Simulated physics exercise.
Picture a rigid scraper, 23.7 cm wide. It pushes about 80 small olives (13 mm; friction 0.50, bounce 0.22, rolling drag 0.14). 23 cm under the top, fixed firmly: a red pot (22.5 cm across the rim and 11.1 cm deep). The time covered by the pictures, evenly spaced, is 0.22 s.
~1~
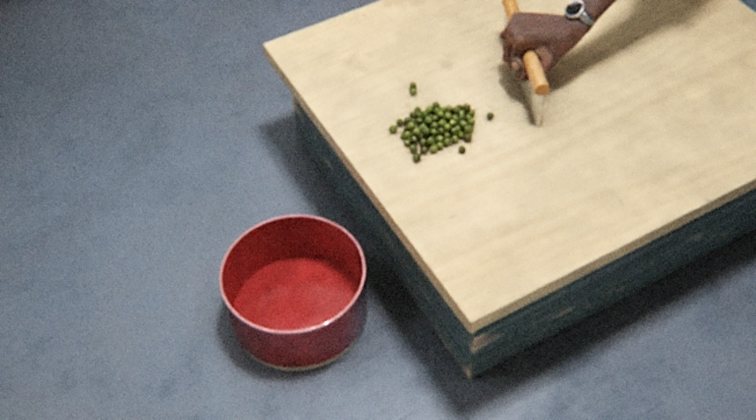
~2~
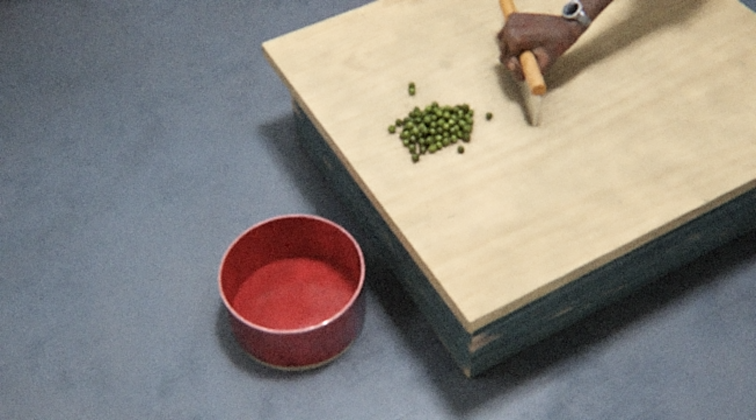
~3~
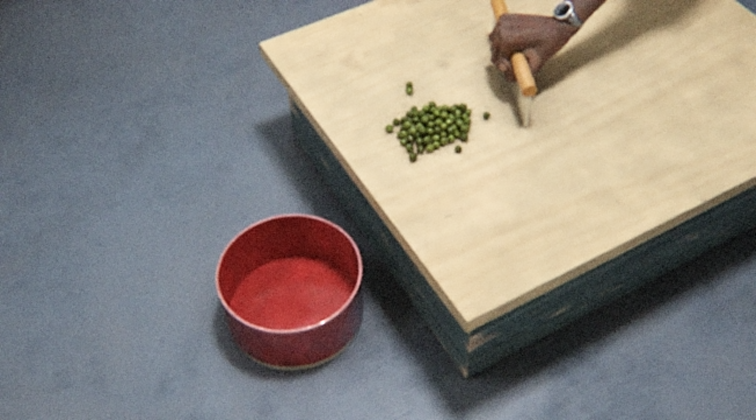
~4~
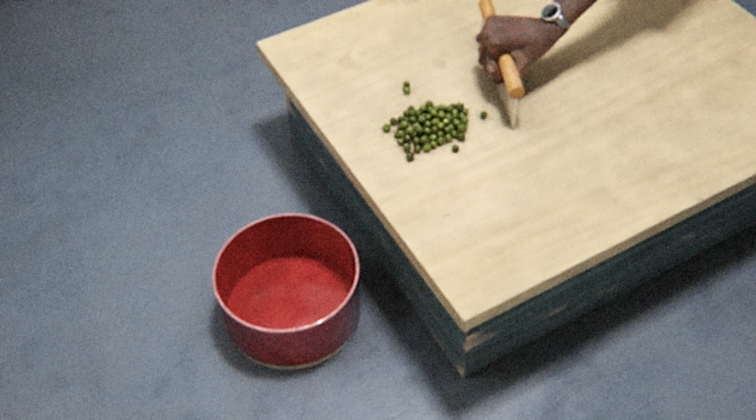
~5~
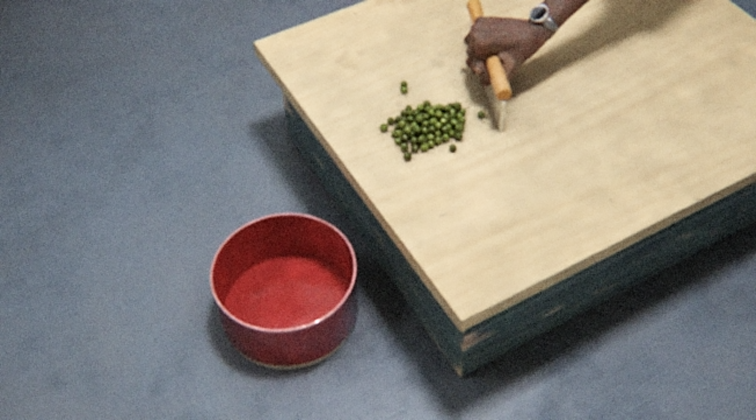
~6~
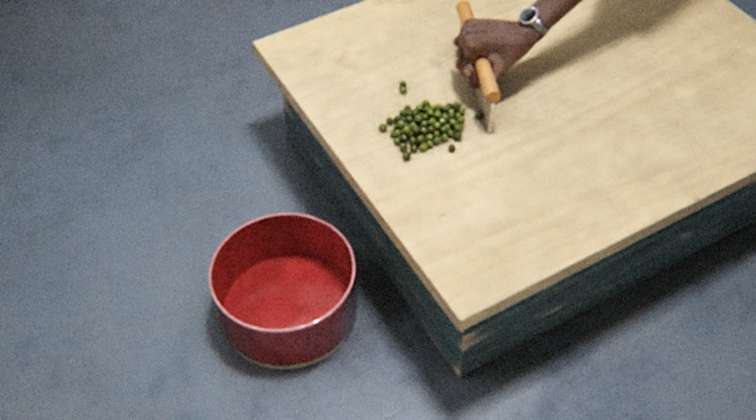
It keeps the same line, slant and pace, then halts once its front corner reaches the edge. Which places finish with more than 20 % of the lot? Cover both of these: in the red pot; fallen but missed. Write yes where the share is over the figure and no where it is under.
Red pot: No; missed: Yes.
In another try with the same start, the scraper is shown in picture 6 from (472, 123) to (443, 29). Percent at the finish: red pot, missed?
Final tally - red pot 35, missed 50.
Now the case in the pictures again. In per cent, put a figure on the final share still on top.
I'd reckon some 35 per cent.
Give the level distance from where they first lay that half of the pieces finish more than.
That works out to roughly 20 centimetres.
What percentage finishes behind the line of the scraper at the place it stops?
About 20 per cent.
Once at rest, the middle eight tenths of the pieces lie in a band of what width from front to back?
Estimated band: Near 22 cm.
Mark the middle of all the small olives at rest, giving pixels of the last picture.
Roughly at (326, 222).
Then, 0.30 s after the last picture, scraper 18 cm from its start, spill 14 cm wide; still on top 100 %.
Then, 0.60 s after the last picture, scraper 29 cm from its start, spill 19 cm wide; off the edge, not caught 15 %, still on top 85 %.
Then, 0.86 s after the last picture, scraper 30 cm from its start, spill 22 cm wide; red pot 5 %, off the edge, not caught 60 %, still on top 40 %.
In the end, red pot 5 %, fallen but missed 60 %, still on top 35 %.
